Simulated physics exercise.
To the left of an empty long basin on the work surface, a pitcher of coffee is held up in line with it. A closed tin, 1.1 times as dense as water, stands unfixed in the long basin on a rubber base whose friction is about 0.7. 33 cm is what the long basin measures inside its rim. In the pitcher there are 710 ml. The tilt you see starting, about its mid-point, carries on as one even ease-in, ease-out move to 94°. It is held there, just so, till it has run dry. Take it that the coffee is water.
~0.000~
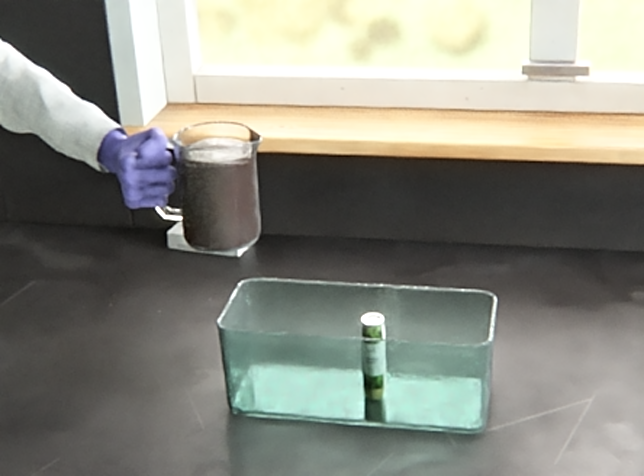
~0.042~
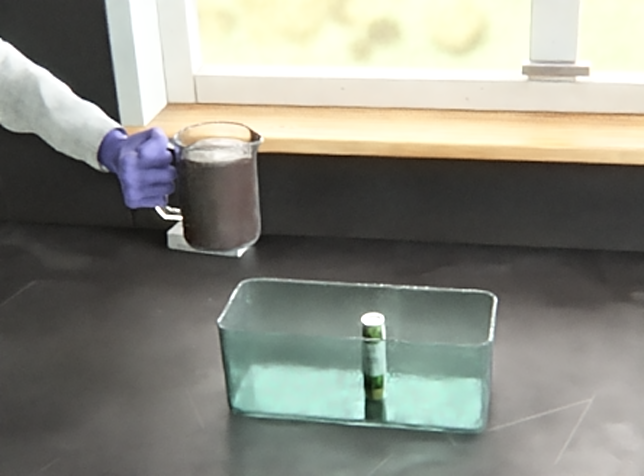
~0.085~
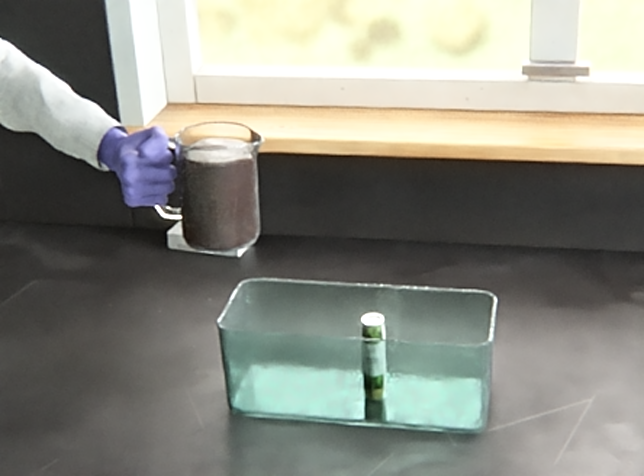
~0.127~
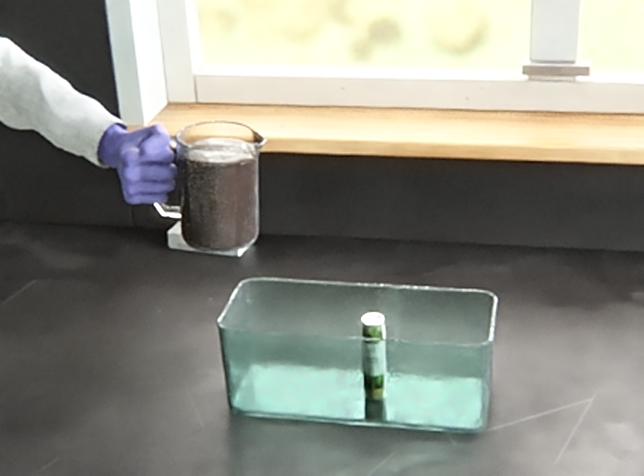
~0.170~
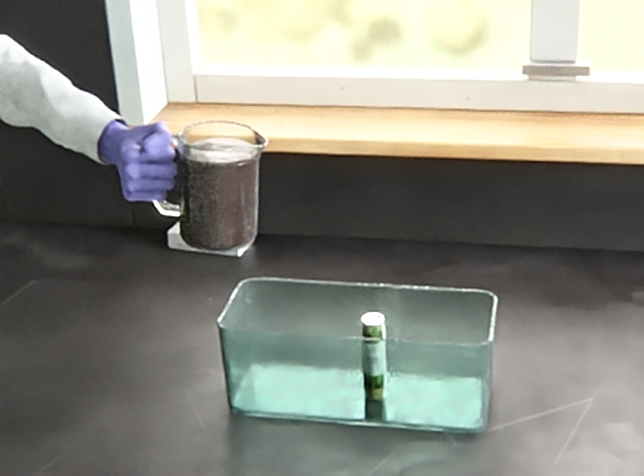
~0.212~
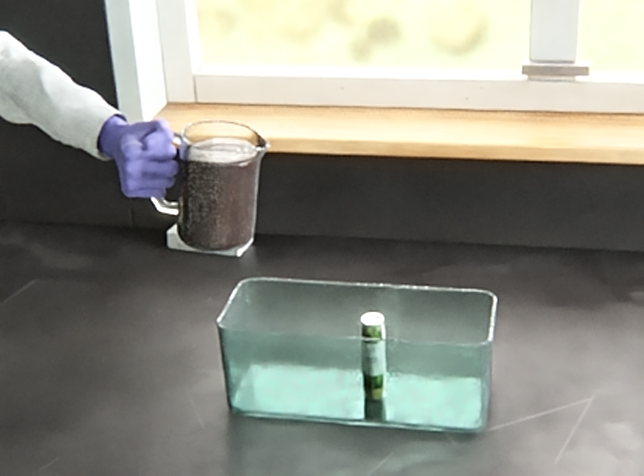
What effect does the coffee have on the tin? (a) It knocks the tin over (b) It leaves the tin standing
a.
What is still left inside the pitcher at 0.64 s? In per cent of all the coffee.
About 92 percent.
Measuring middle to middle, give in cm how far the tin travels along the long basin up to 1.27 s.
Measured centre to centre, about 9 cm.
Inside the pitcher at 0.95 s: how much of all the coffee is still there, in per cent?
Share remaining: Approx. 54 %.
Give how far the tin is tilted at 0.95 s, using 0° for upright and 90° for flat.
Roughly 5°.
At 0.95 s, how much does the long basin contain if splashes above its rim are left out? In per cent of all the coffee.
24 per cent or thereabouts.
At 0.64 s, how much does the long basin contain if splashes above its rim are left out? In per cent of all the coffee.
0 %, give or take.
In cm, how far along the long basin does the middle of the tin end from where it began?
Shift of tin centre: Approx. 8.5 cm.
After 0.64 s the tilt is 56° and 91 per cent is still to pour; the tin stands where it began.
After 0.95 s the tilt is 88° and 55 per cent is still to pour; the tin leans 6°.
After 1.27 s the tilt is 94° and 17 per cent is still to pour; the tin lies on its side.
After 1.63 s the tilt is 94° and 5 per cent is still to pour; the tin lies on its side.
In the end the tin lies on its side.
